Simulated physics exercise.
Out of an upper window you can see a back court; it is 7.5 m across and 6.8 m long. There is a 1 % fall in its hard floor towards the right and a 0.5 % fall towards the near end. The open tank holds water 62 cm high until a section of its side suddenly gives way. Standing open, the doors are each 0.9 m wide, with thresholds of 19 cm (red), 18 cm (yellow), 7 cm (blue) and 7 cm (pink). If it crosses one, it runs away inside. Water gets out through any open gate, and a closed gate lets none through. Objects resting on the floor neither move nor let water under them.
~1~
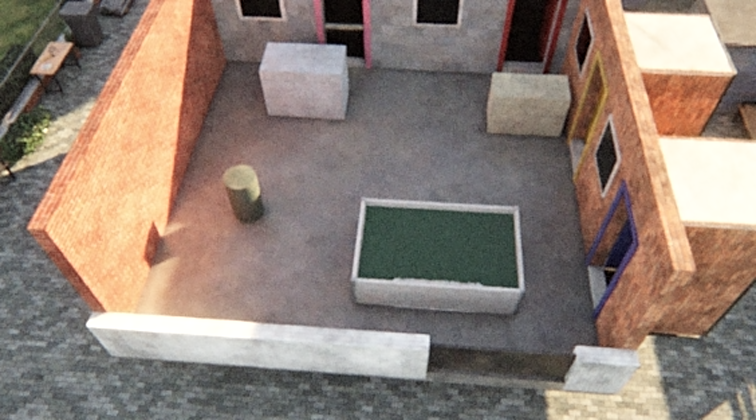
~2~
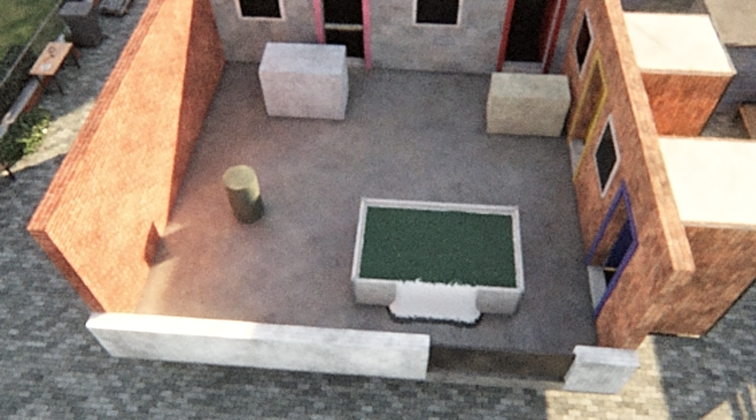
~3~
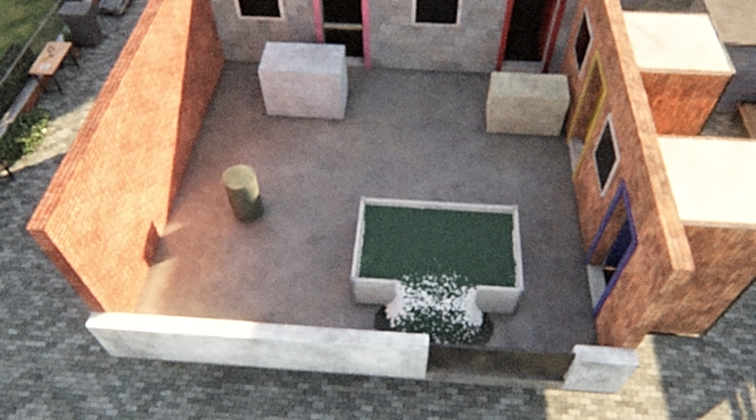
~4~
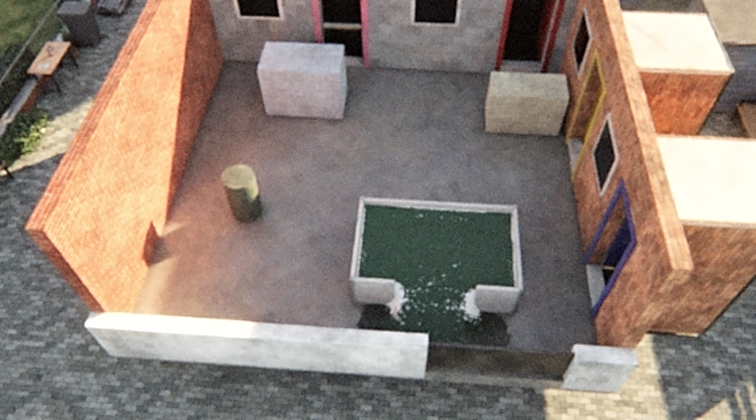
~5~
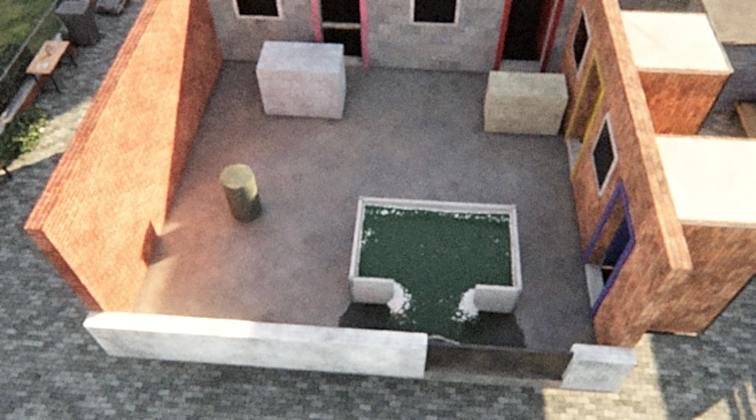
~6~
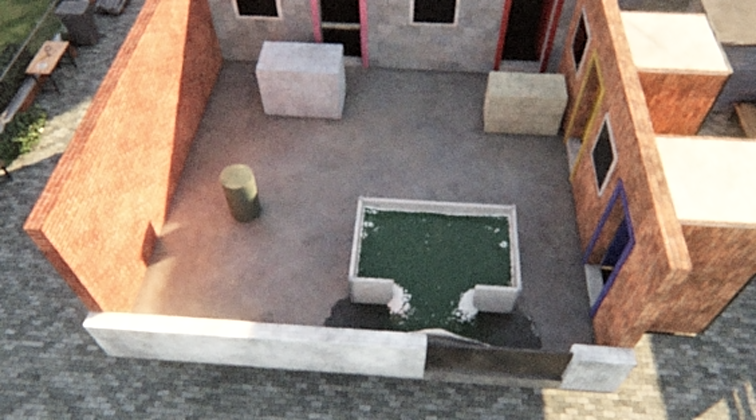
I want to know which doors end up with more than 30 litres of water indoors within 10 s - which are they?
Result: At the red door the water let in will remain short of the limit. At the yellow door the water let in will remain short of the limit. At the blue door the water let in will surpass the limit. At the pink door the water let in will remain short of the limit.
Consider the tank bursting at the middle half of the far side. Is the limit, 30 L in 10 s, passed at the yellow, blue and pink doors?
Door by door - yellow: Within bounds, blue: Within bounds, pink: Out of bounds.
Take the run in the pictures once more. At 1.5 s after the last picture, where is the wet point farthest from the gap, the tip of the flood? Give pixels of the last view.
(123, 334).
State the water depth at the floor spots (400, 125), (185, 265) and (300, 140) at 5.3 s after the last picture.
Approximately 2, 9 and 3 centimetres, going through them in turn.
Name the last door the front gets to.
The pink door.
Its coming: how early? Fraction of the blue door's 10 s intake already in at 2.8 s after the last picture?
Around 55 percent.
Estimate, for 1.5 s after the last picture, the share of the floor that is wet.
Wet share: About 25 %.
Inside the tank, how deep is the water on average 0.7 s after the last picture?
Some 38 cm.
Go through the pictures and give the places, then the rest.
In the first picture, the open tank at (438, 245) is whole and still, 62 cm deep.
In the second picture, water pours out at (435, 300) and has run 0.7 m, to (477, 319); typically 5 cm deep outside, 62 cm at the open tank's back.
In the third picture, the front is at a hidden place, 1.0 m from the gap at (435, 300); 1.1 m2 of floor is under water; 62 cm left at the back of the open tank.
In the fourth picture, the front is at a hidden place, 1.3 m from the gap at (434, 300); 1.7 m2 of floor is under water; 57 cm left at the back of the open tank.
In the fifth picture, the front is at a hidden place, 1.6 m from the gap at (433, 299); 2.0 m2 of floor is under water; 52 cm left at the back of the open tank.
In the sixth picture, water pours out at (432, 299) and has run 1.9 m, to a hidden place; typically 14 cm deep outside, 55 cm at the open tank's back.
Then, 0.7 s after the last picture water covers 15 % of the floor and is deepest (49 cm) near (429, 356); red door not reached, yellow door not reached, blue door not reached, pink door not reached.
Then, 1.5 s after the last picture water covers 25 % of the floor and is deepest (37 cm) near (593, 369); red door not reached, yellow door not reached, blue door 17 cm at the sill, 16 L in, pink door not reached.
Then, 2.8 s after the last picture water covers 45 % of the floor and is deepest (27 cm) near (593, 369); red door not reached, yellow door 4 cm at the sill, 0 L in, blue door 13 cm at the sill, 62 L in, pink door not reached.
Then, 5.3 s after the last picture water covers 75 % of the floor and is deepest (16 cm) near (582, 368); red door 4 cm at the sill, 0 L in, yellow door 9 cm at the sill, 0 L in, blue door 10 cm at the sill, 96 L in, pink door not reached.
Then, 9.3 s after the last picture water covers 95 % of the floor and is deepest (10 cm) near (582, 368); red door 3 cm at the sill, 0 L in, yellow door 9 cm at the sill, 0 L in, blue door 7 cm at the sill, 108 L in, pink door 6 cm at the sill, 0 L in.
